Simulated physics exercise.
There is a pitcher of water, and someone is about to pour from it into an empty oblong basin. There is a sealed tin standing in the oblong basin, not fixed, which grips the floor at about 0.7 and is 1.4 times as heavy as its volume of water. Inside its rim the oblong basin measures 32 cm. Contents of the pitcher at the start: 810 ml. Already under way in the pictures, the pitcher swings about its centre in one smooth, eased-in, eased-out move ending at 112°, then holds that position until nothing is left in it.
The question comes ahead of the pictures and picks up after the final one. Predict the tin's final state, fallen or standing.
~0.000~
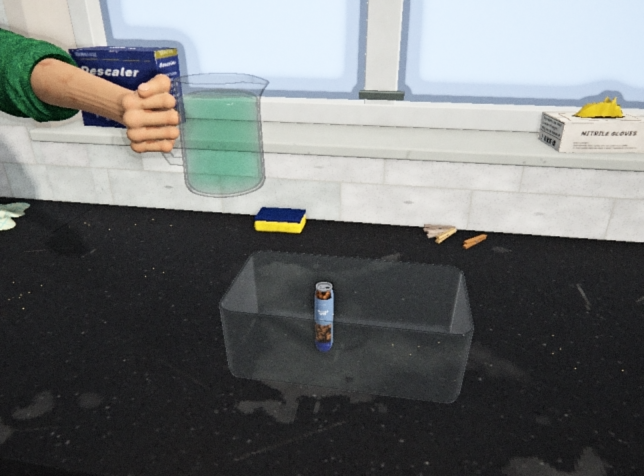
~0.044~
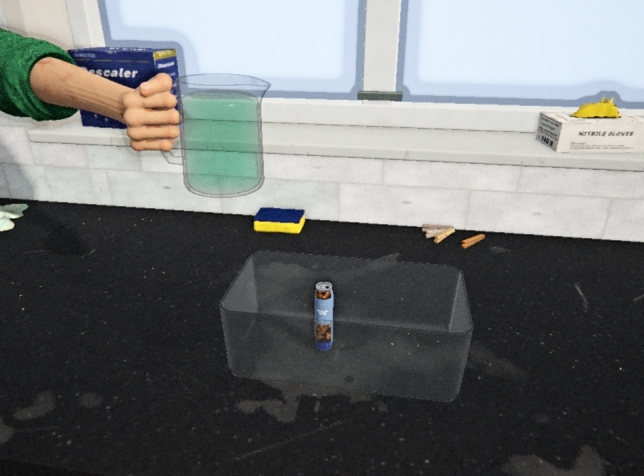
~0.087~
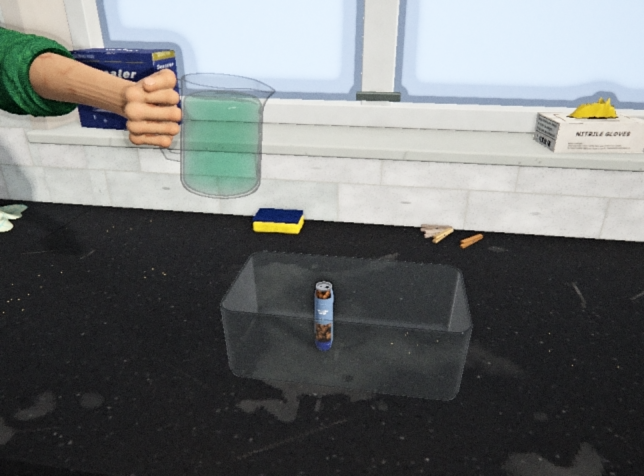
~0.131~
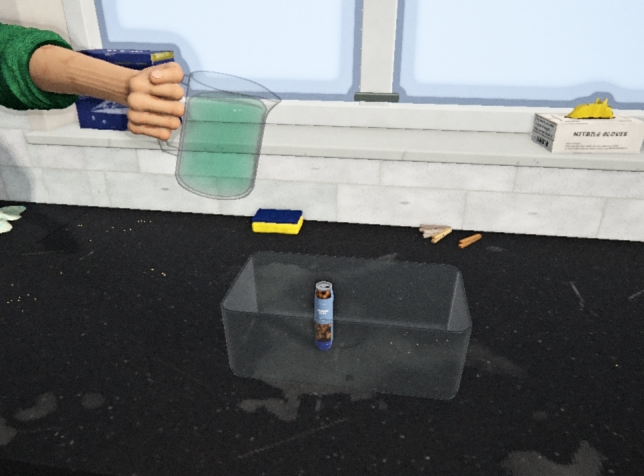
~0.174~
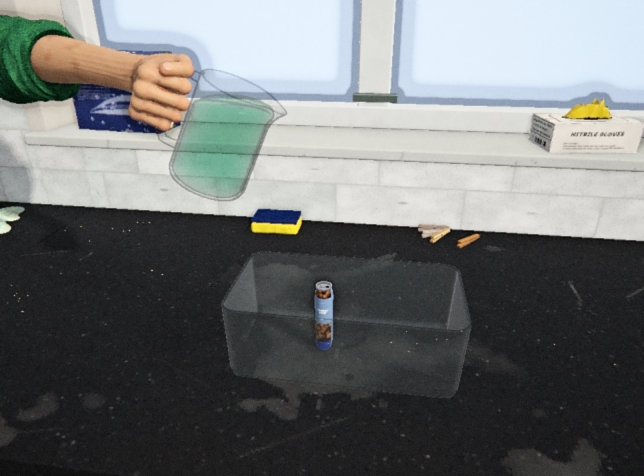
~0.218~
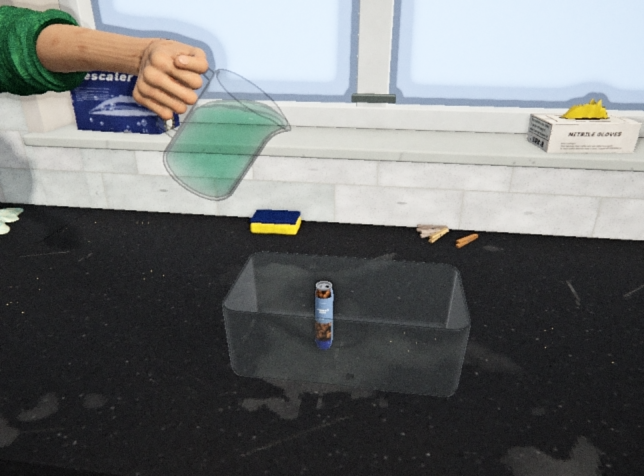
Looks like it can take it.
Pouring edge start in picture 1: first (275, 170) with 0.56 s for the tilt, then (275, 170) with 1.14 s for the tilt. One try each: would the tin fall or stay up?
The tin overturns the first time and overturns the second time.
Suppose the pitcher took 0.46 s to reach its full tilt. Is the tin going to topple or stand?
Then the tin does not tip.
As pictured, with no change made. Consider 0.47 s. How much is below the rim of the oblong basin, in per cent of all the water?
Roughly 7 percent of it.
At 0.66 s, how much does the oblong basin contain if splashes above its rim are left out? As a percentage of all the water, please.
Near 56 in a hundred.
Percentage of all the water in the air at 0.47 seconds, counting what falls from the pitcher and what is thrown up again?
It comes to roughly 34 per cent.
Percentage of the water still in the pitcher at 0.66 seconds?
16 %.
By 0.47 s the tilt is 105° and 59 per cent is still to pour; the tin stands where it began.
By 0.66 s the tilt is 112° and 16 per cent is still to pour; the tin stands where it began.
By 0.85 s the tilt is 112° and 2 per cent is still to pour; the tin stands where it began.
By 1.06 s the tilt is 112° and 0 per cent is still to pour; the tin leans 6°.
At rest the tin stands where it began.
